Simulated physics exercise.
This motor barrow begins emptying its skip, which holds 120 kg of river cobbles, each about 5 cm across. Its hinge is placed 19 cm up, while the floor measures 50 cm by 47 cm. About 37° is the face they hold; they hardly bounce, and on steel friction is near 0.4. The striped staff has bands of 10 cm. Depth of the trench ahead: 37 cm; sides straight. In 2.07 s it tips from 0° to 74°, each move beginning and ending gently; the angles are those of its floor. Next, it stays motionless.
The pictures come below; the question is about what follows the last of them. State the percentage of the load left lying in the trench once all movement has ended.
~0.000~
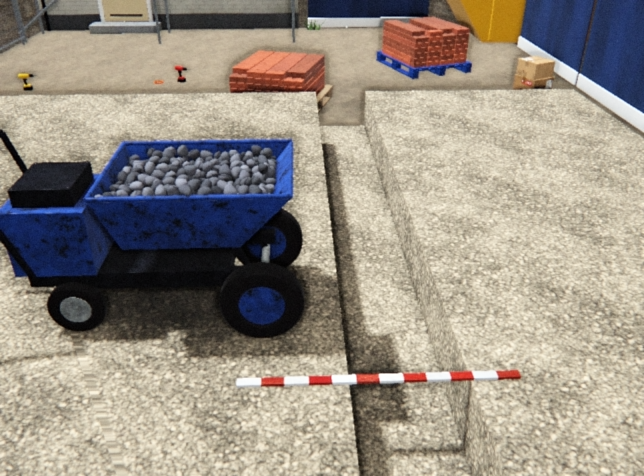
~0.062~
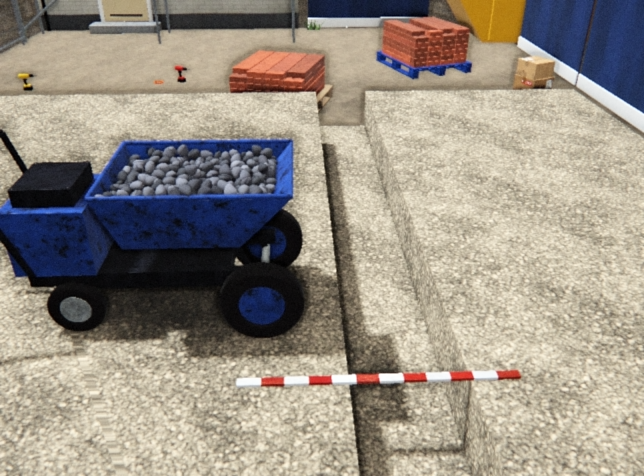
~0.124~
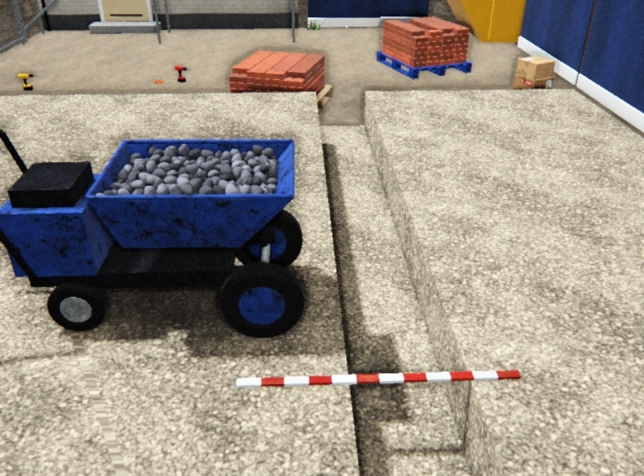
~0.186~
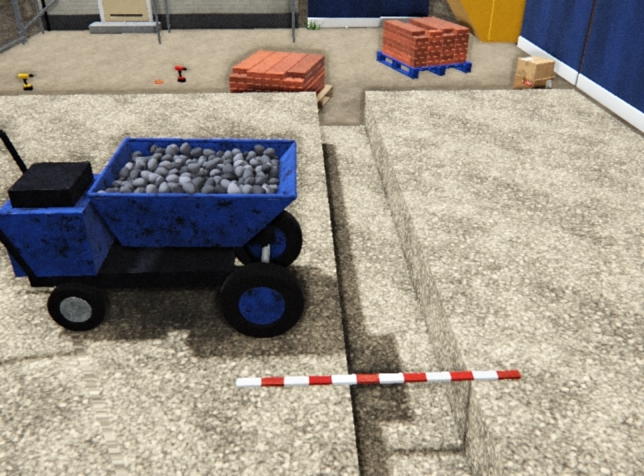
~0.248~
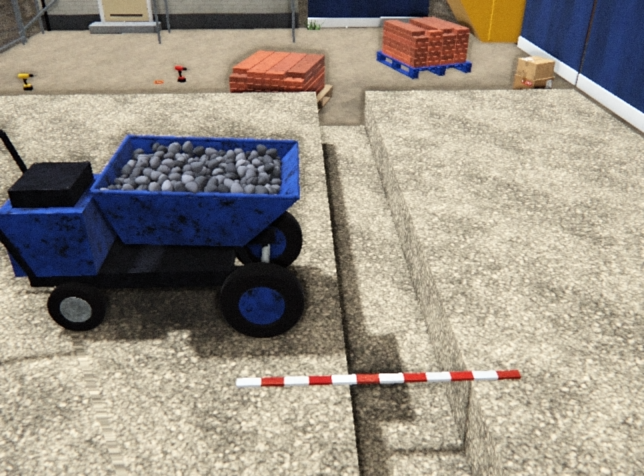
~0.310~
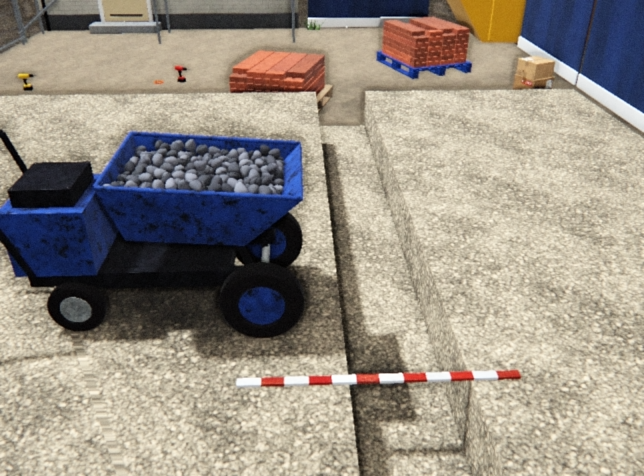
The share left there is about 92 per cent.
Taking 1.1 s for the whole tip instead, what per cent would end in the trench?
Probably about 80 in a hundred.
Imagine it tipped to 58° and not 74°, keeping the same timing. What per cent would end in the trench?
Then about 80 per cent.
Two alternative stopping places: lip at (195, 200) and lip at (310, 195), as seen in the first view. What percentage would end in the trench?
About 80 per cent first, then about 75 per cent.
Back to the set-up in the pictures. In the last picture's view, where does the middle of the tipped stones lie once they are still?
Roughly at pixel (406, 341).
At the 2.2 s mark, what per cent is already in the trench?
Roughly 70 percent of the load.
After 1.5 s the floor is at 62°; 96 % in the skip, 4 % in the trench; the foremost stones are at (410, 278).
After 2.2 s the floor is at 74°; 22 % in the skip, 71 % in the trench, 7 % past the trench; the foremost stones are at (510, 289).
After 2.5 s the floor is at 74°; 4 % in the skip, 88 % in the trench, 8 % past the trench; the foremost stones are at (533, 283).
After 4.5 s the floor is at 74°; 0 % in the skip, 92 % in the trench, 8 % past the trench; the foremost stones are at (537, 283).
